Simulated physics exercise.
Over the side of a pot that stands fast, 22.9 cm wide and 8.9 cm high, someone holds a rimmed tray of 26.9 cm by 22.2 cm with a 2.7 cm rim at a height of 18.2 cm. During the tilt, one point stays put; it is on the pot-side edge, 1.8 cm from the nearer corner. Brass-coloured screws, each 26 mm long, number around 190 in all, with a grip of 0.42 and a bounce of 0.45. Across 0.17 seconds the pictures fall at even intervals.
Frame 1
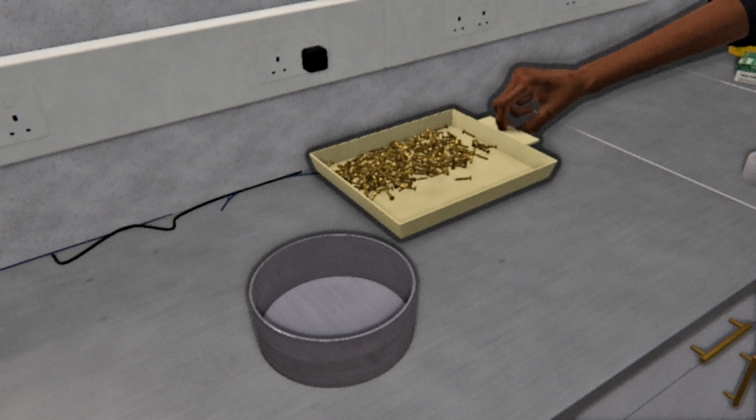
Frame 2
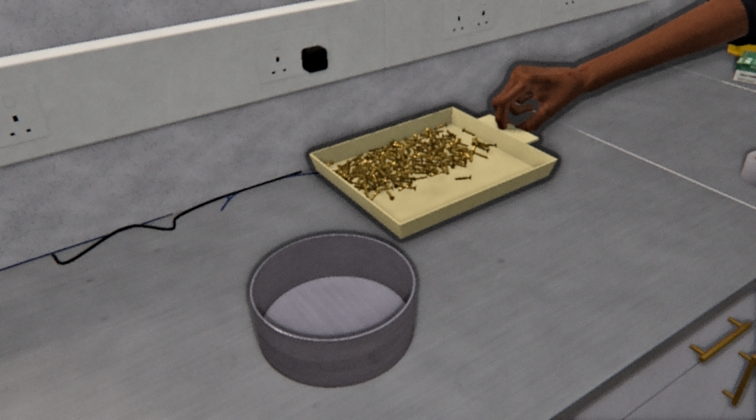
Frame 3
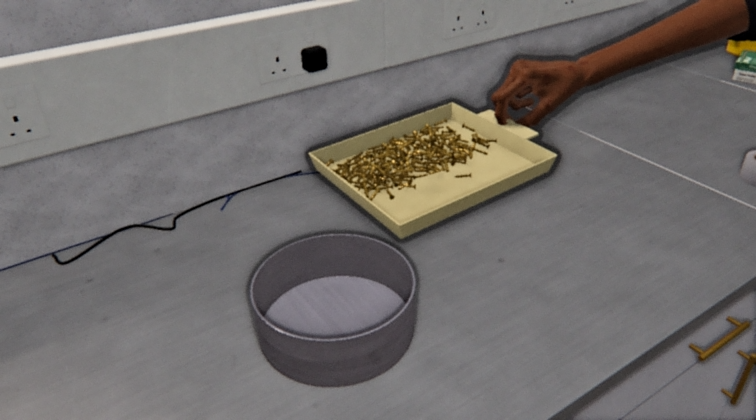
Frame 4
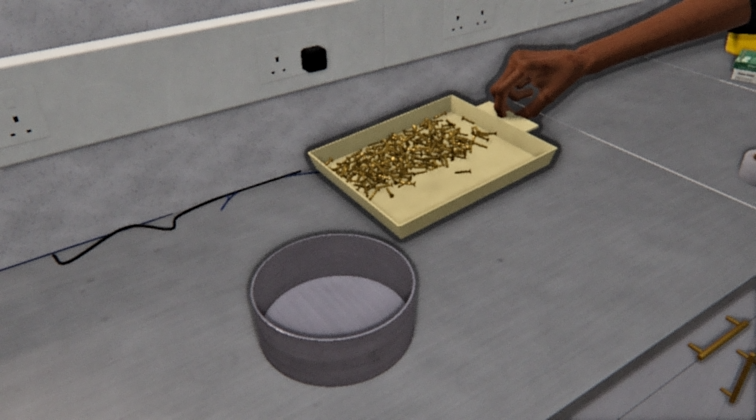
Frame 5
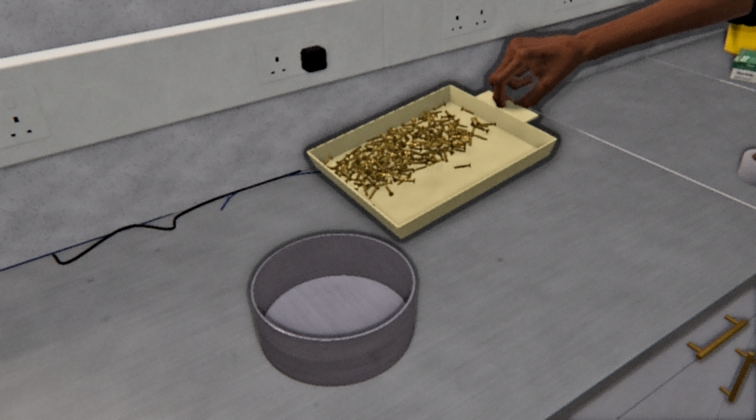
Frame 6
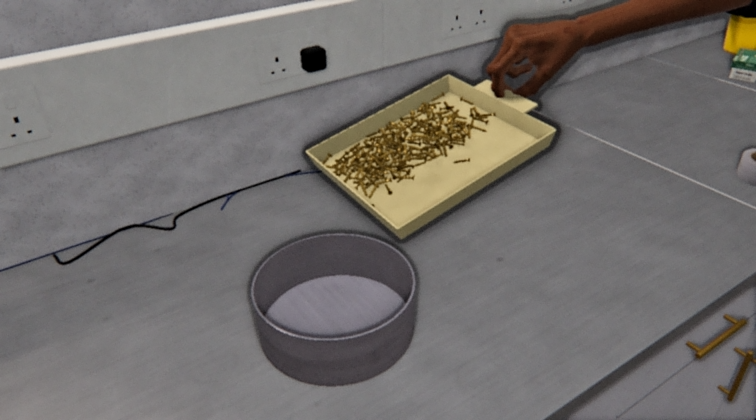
On a grey worktop, a hand slowly raising the far side of a cream tray of brass-coloured screws beside a round grey pot.
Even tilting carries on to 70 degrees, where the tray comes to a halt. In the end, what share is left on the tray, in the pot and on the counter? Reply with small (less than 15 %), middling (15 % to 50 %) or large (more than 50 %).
Tray - middling, pot - large, counter - small.
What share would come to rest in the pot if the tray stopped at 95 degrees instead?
Estimate: Roughly 95 percent.
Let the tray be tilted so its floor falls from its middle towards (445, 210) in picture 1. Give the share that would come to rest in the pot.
About 5 per cent.
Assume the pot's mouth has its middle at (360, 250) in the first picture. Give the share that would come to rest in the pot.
The share would be some 30 per cent.
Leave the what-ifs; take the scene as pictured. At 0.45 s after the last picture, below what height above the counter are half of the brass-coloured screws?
Around 24 cm up.
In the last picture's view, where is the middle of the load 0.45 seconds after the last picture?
Roughly pixel (349, 169).
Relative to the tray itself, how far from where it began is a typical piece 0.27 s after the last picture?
Displacement on the tray: Roughly 2 cm.
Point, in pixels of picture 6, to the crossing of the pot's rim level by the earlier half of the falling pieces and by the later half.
(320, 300) first, (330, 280) later, roughly.
Then, 0.27 s after the last picture, tilt 41 degrees; the tray holds 100 %, the pot 0 %.
Then, 0.45 s after the last picture, tilt 61 degrees; the tray holds 100 %, the pot 0 %.
Then, 0.74 s after the last picture, tilt 70 degrees; the tray holds 40 %, the pot 40 %.
In the end, tray 30 %, pot 65 %, counter 0 %.
